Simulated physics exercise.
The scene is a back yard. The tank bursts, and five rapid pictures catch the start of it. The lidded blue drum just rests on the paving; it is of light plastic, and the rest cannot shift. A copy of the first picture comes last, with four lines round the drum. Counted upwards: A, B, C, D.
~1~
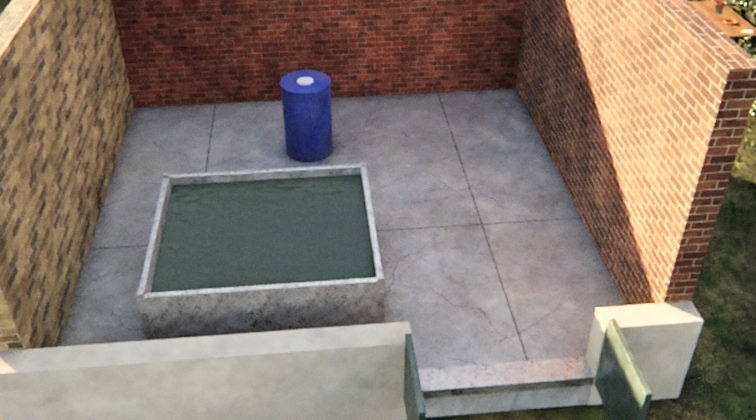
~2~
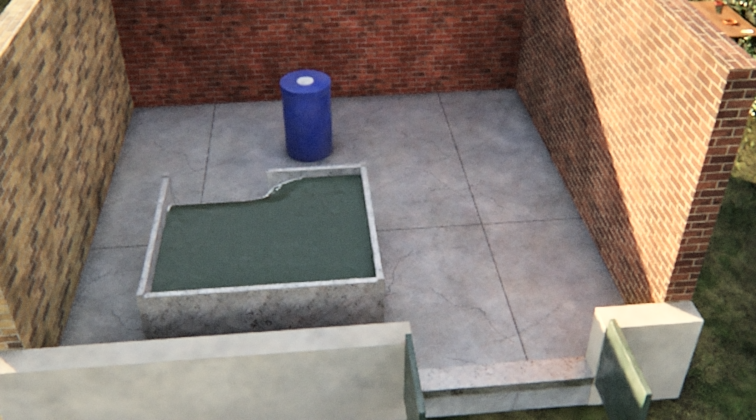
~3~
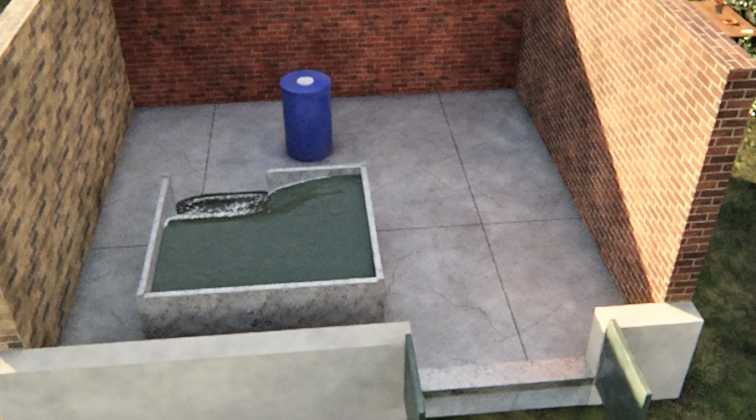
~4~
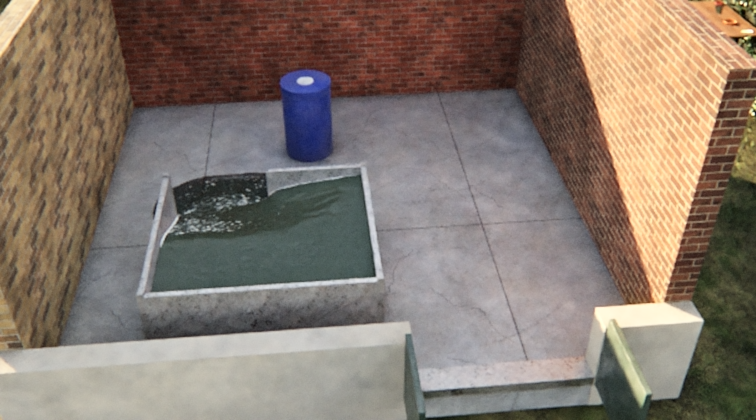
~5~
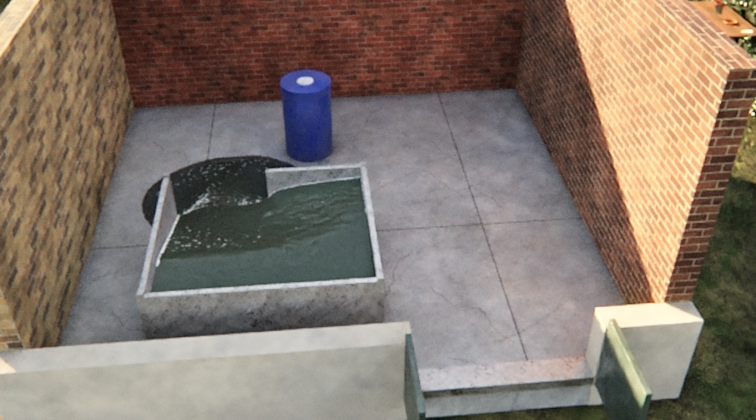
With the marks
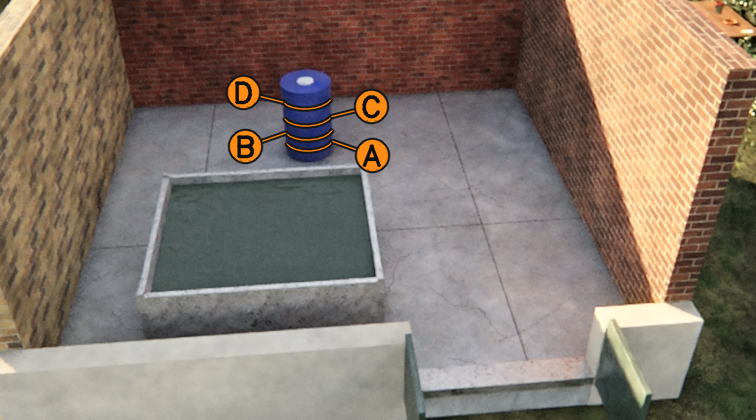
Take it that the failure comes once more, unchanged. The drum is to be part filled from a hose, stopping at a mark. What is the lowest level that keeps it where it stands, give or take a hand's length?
The limit is B.
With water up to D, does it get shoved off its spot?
No, not at all.
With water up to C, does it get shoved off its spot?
No.
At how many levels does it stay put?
Three of the four.
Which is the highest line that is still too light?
That is line A.
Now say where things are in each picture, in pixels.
In the first picture, lid of the blue drum at (305, 81); tank full, its middle at (265, 230); open gate at (503, 319).
In the second picture, water covers 2 % of the ground, mostly out of sight from here.
In the third picture, water covers 4 % of the ground, mostly out of sight from here.
In the fourth picture, water covers 6 % of the ground, mostly out of sight from here.
In the fifth picture, lid of the blue drum at (305, 81); 10 % of the ground wet, in view closest to the drum at (275, 162).
On the marked copy, A at (310, 151); B at (309, 140); C at (308, 125); D at (307, 109); from the bottom up A, B, C, D.
With A, it is pushed about its own width away.
With B, it does not move.
With C, it does not move.
With D, it does not move.
